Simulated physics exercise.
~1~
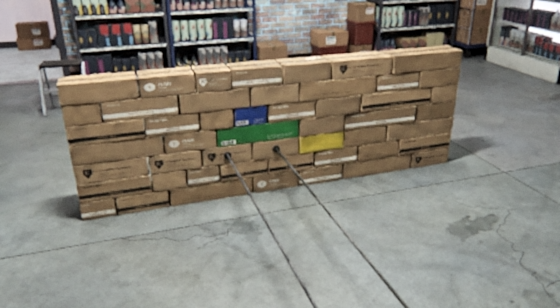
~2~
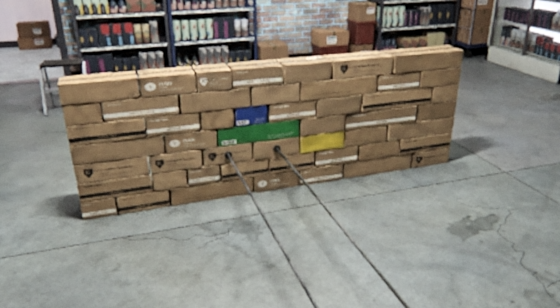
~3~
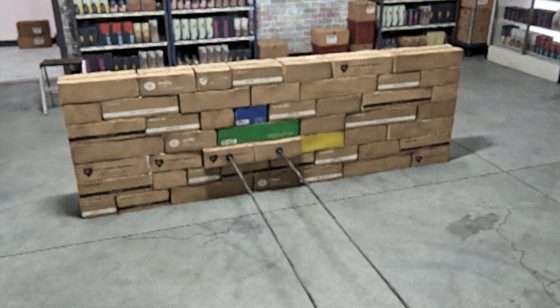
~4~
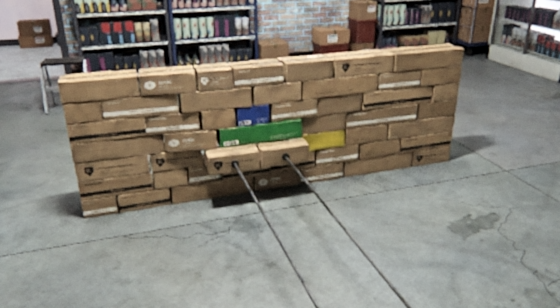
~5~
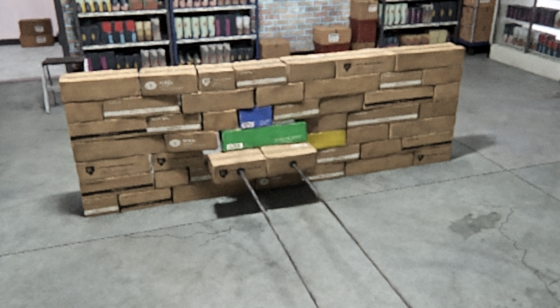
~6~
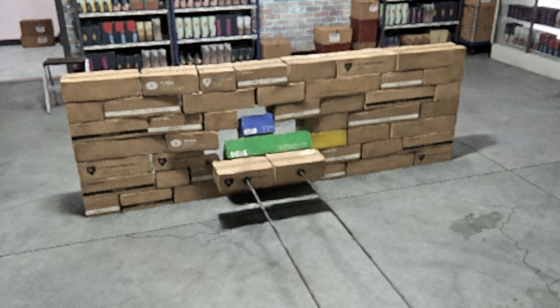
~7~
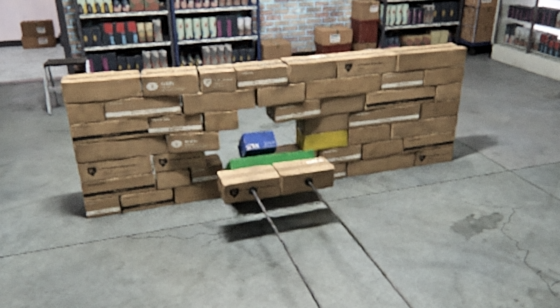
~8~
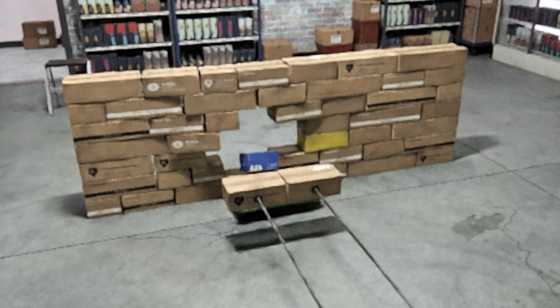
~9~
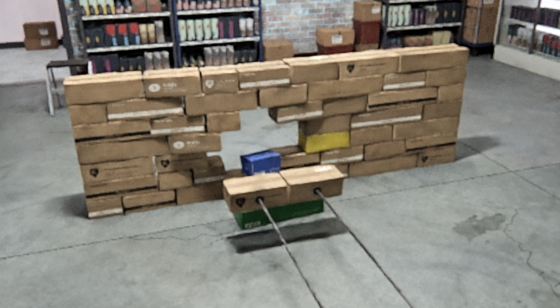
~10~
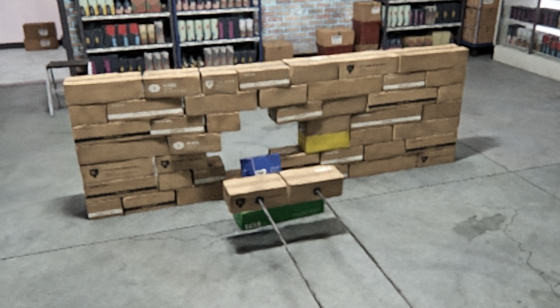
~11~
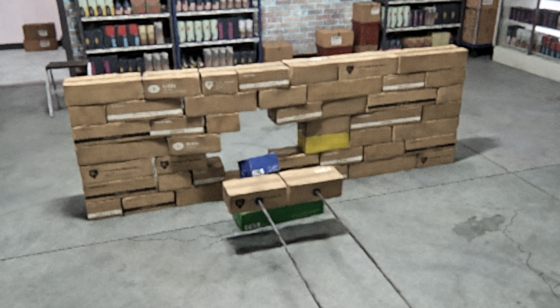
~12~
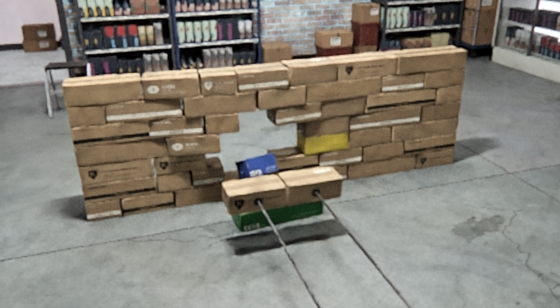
Two steel rods draw a pair of neighbouring cardboard boxes straight out of a low stacked wall, and the green and blue boxes above tip and drop, leaving a gap. The green box ends beneath the held pair, the blue one tilted behind them, while the yellow box stays put.
